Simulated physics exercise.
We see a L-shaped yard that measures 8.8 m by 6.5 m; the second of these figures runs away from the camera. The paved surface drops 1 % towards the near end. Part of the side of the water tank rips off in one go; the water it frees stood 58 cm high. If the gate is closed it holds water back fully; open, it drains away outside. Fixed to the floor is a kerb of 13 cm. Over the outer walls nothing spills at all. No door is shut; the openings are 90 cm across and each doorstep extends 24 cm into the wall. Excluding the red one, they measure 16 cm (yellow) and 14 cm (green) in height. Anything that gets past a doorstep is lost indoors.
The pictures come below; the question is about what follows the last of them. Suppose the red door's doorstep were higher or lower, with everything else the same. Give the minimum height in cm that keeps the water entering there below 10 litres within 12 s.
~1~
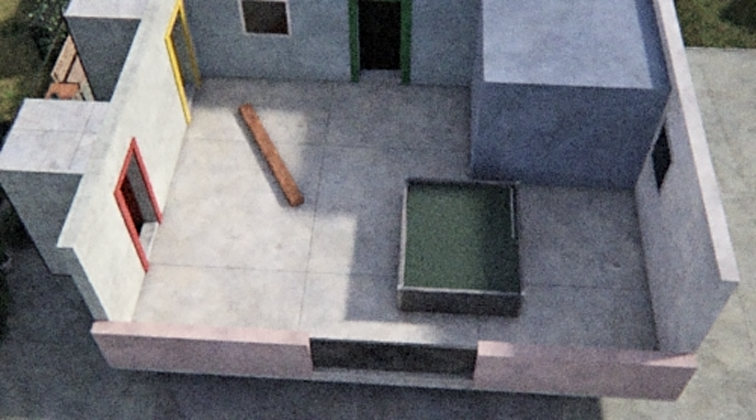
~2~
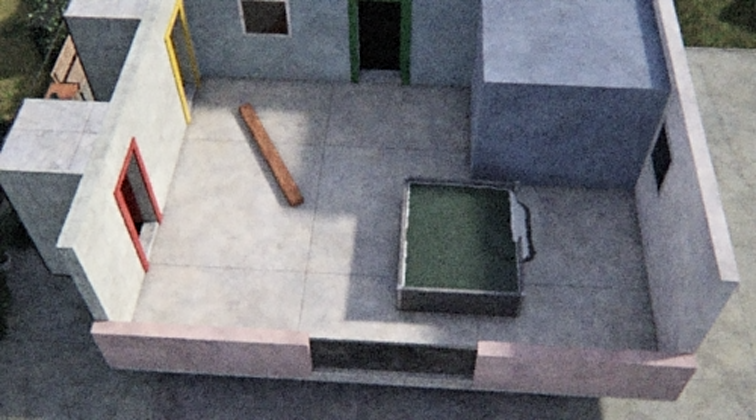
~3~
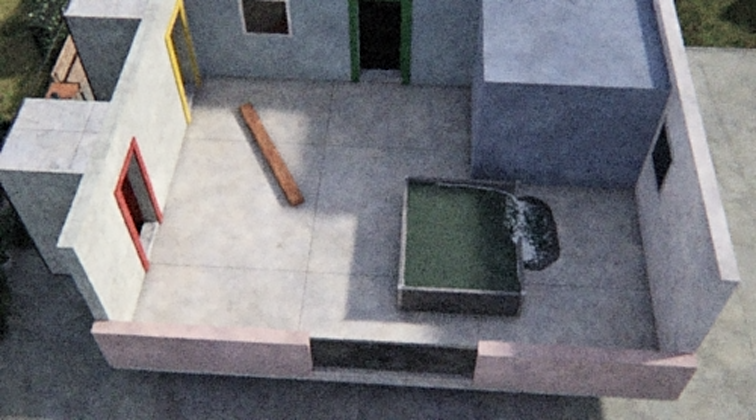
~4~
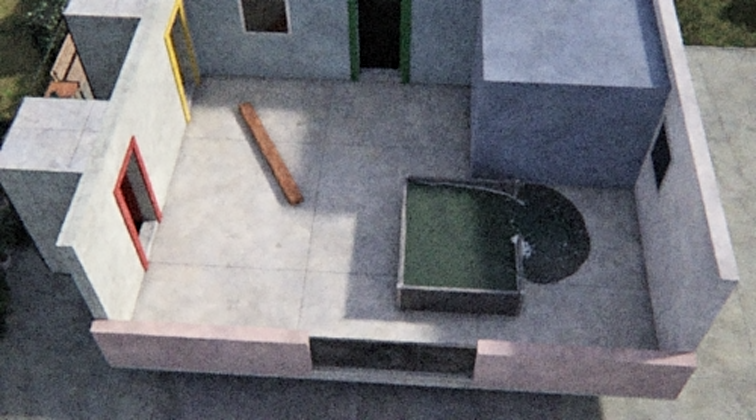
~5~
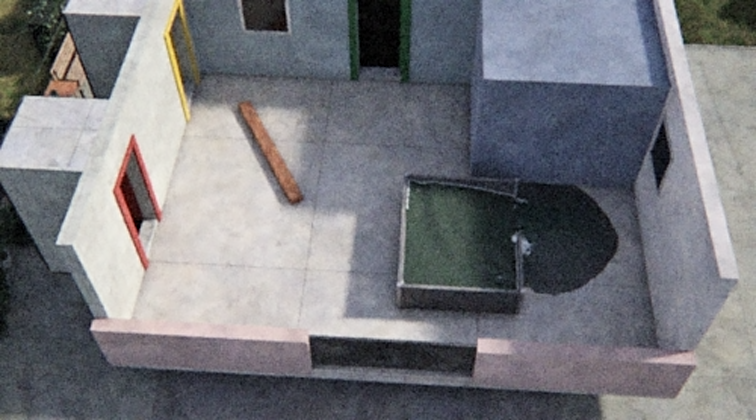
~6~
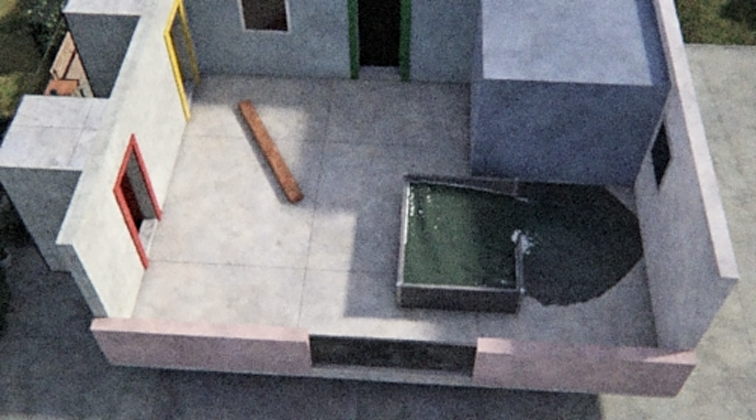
It would need to be at least 7.5 cm high.
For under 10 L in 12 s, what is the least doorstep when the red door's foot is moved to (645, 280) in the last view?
Roughly 21 cm.
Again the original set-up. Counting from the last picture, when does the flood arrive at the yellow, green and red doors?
Yellow 9.0 s, green not within the 12 s, red 6.0 s.
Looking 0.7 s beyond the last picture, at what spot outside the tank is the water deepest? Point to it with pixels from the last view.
Around (627, 191).
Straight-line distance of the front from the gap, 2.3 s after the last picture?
Distance from gap: Approx. 3.6 m.
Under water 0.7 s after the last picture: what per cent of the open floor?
I'd estimate about 10 percent.
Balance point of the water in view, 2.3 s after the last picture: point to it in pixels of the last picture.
(527, 256), roughly.
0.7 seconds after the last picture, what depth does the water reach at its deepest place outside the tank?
About 47 cm.
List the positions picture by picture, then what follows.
Still water, 58 cm deep, in the water tank at (461, 236); the red door at (140, 210) is dry, in the first picture.
The gap is at (514, 226), the front 0.3 m out at (528, 257); the back of the water tank holds 58 cm, in the second picture.
The gap is at (514, 226), the front 0.7 m out at (555, 250); the back of the water tank holds 58 cm, in the third picture.
The front is at (585, 250), 1.3 m from the gap at (513, 226); 2.0 m2 of floor is wet, 58 cm left at the back, in the fourth picture.
Water pours out at (513, 224) and has run 1.8 m, to (612, 248); about 5 cm deep outside, 57 cm at the back, in the fifth picture.
The gap is at (513, 223), the front 2.3 m out at (642, 246); the back of the water tank holds 53 cm; the red door at (140, 207), 6.5 m from the gap, is still 6.6 m from the nearest water, in the sixth picture.
Then, 0.7 s after the last picture water covers 10 % of the floor, deepest (47 cm) near (627, 191); it has not reached the red door.
Then, 2.3 s after the last picture water covers 20 % of the floor, deepest (36 cm) near (654, 374); it has not reached the red door.
Then, 11.3 s after the last picture water covers 80 % of the floor, deepest (12 cm) near (125, 343); 8 cm at the red door, 0 litres in over its 11 cm doorstep.
At the red door as built, the water peaked near 10 cm, 8.3 s after the last picture.
With a doorstep of 6.5 cm, 17 litres would have come in within the 12 s; with 8.5 cm, 3 litres. So under 10 litres takes about 7.5 cm.
